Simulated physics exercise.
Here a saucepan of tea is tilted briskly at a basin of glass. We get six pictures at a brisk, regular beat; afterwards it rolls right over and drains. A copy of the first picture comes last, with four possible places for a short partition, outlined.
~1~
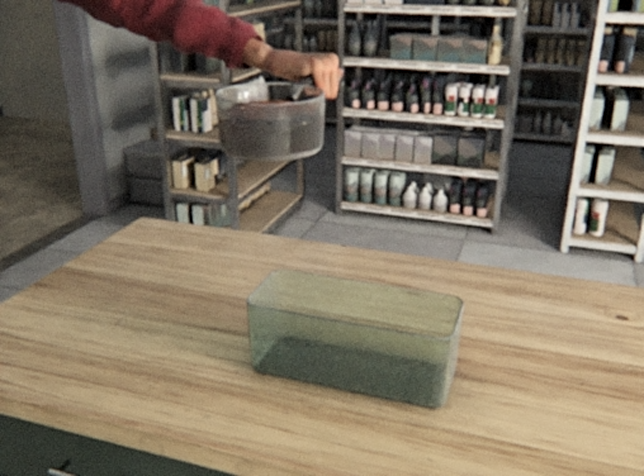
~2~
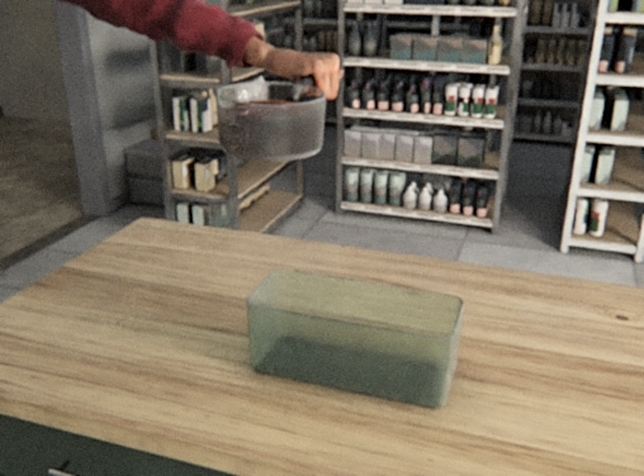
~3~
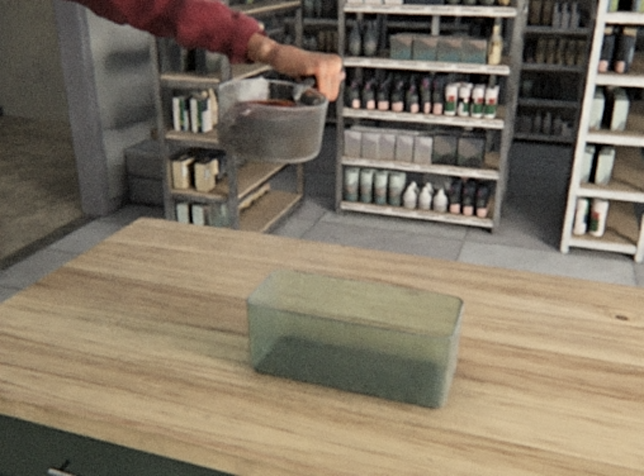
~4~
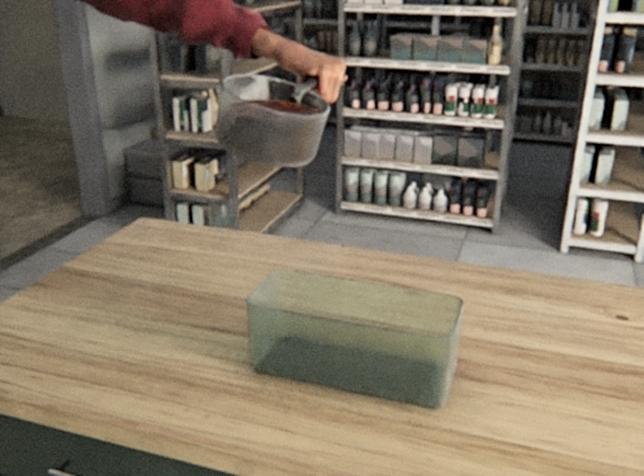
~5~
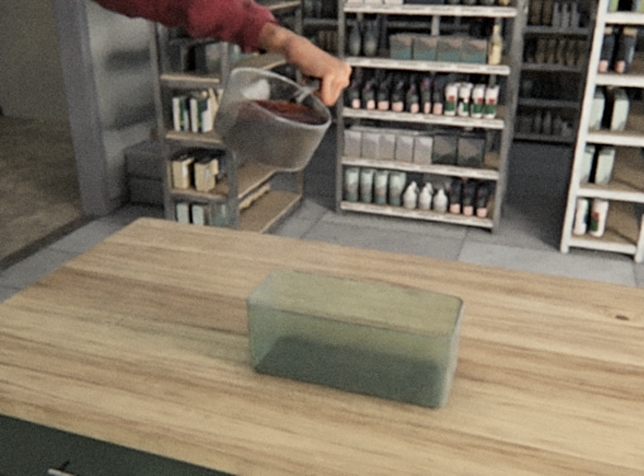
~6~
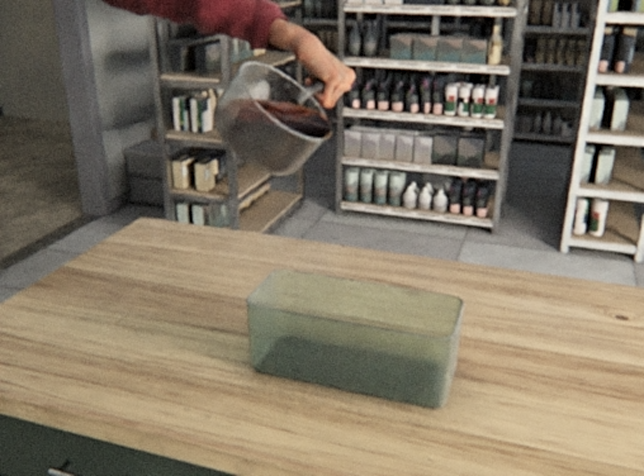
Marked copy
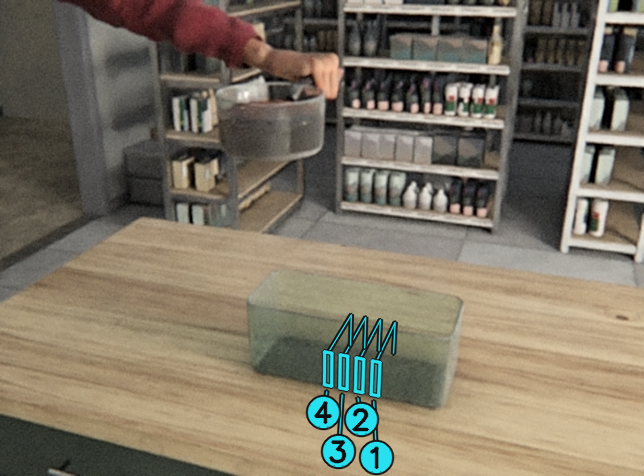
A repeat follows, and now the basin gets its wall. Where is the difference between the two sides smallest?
2 is best.
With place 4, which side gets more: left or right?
More ends on the right.
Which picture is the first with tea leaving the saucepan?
In picture 6.
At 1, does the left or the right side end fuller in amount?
The left side.
On the marked copy, 1 at (373, 401); 2 at (357, 397); 3 at (342, 394); 4 at (326, 391).
Choosing 1, about 80 % ends left of the wall and 12 % right of it; 8 % is lost outside.
Choosing 2, about 57 % ends left of the wall and 39 % right of it; 4 % is lost outside.
Choosing 3, about 27 % ends left of the wall and 70 % right of it; 3 % is lost outside.
Choosing 4, about 8 % ends left of the wall and 88 % right of it; 3 % is lost outside.
